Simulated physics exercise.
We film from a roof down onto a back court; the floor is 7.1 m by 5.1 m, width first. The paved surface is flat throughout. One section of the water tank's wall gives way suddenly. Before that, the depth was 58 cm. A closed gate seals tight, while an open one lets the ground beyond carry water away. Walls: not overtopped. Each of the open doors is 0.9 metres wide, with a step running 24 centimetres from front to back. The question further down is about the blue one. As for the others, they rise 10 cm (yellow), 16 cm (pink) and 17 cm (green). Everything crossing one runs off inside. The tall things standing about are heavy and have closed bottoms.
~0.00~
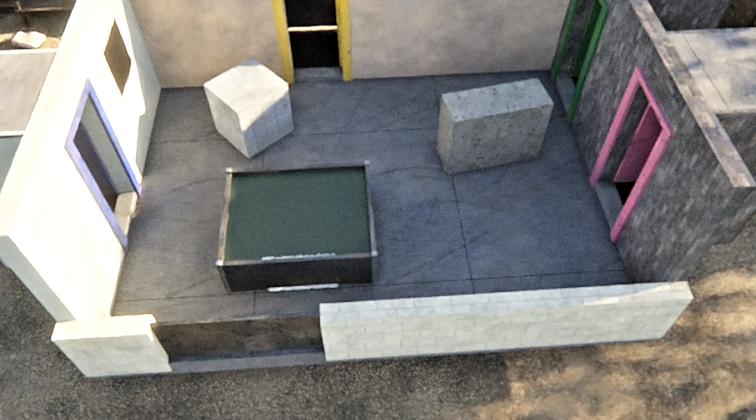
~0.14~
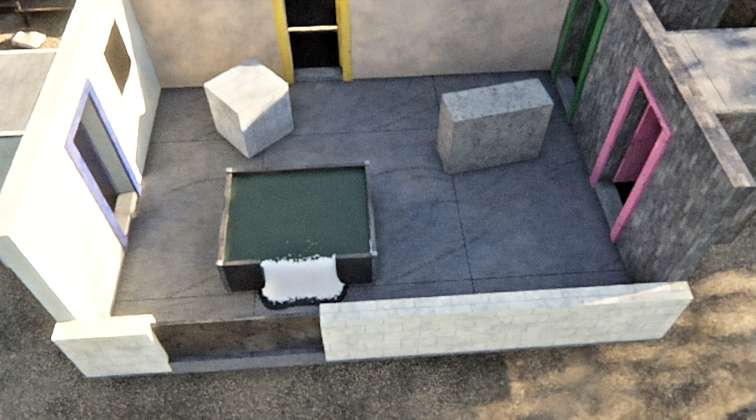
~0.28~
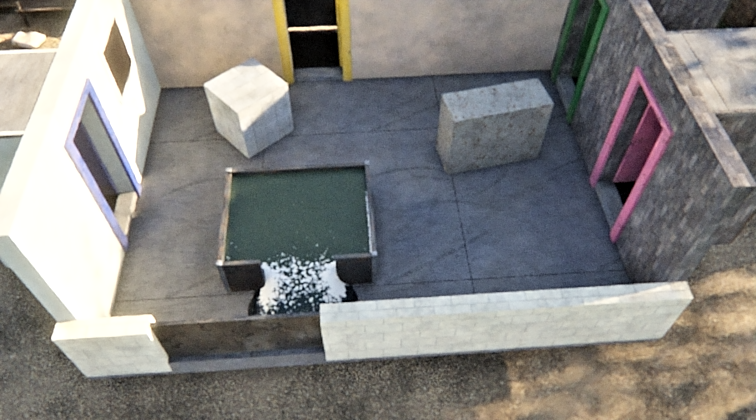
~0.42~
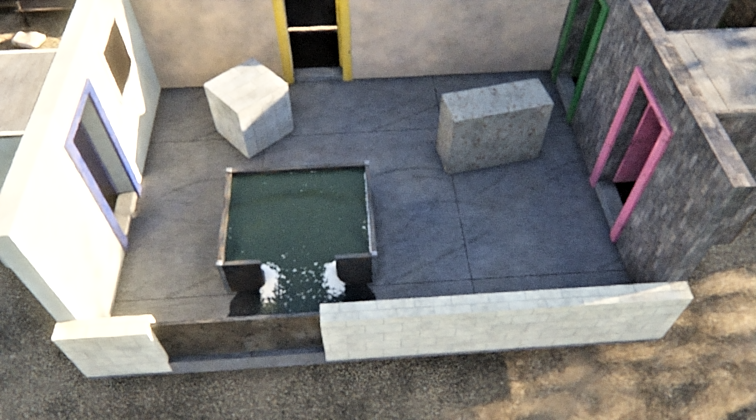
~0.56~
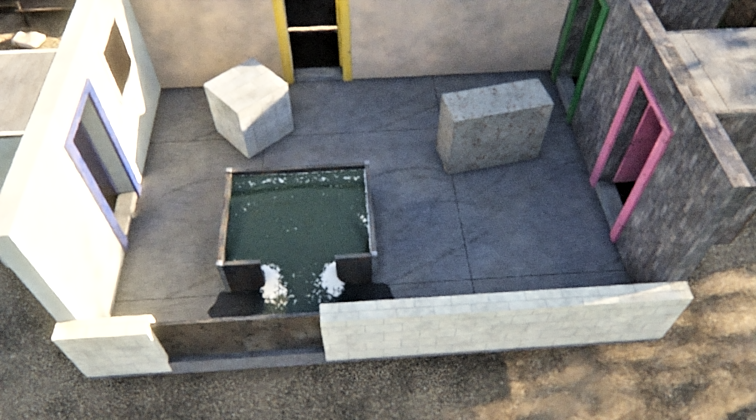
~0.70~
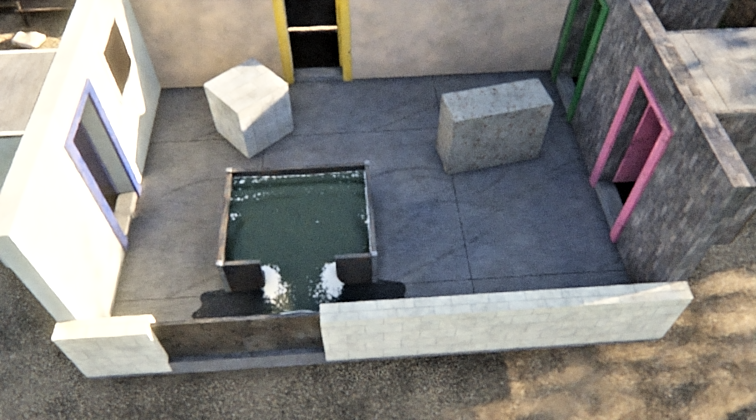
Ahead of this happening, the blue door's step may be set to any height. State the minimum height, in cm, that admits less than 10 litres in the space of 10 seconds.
6 cm, roughly.
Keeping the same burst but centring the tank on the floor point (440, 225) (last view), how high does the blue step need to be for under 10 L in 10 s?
It must be around 7.5 cm tall.
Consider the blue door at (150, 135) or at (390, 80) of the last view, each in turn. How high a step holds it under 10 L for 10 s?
About 7.0 cm for the first and 5.5 cm for the second.
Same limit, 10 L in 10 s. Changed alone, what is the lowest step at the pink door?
At pink, roughly 9.5 cm.
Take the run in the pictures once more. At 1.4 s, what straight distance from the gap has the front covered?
I make it some 3.4 m.
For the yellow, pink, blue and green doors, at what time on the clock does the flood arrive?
Yellow at 4.5 s, pink at 2.4 s, blue at 1.8 s and green at 3.6 s.
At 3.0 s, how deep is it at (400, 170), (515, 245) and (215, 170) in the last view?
About 0, 3 and 2 cm respectively.
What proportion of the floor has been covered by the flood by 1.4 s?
Near 20 per cent of the open floor.
After 1.4 s water covers 20 % of the floor, deepest (44 cm) near (301, 325); it has not reached the blue door.
After 3.0 s water covers 50 % of the floor, deepest (26 cm) near (301, 325); 9 cm at the blue door, 0 litres in over its 12 cm step.
After 10.0 s water covers 100 % of the floor, deepest (8 cm) near (157, 110); 3 cm at the blue door, 0 litres in over its 12 cm step.
At the blue door as built, the water arrived by 1.9 s and peaked near 10 cm at 2.6 s.
With a step of 5 cm, 15 litres would have come in within the 10 s; with 6.5 cm, 6 litres. So under 10 litres takes about 6 cm.
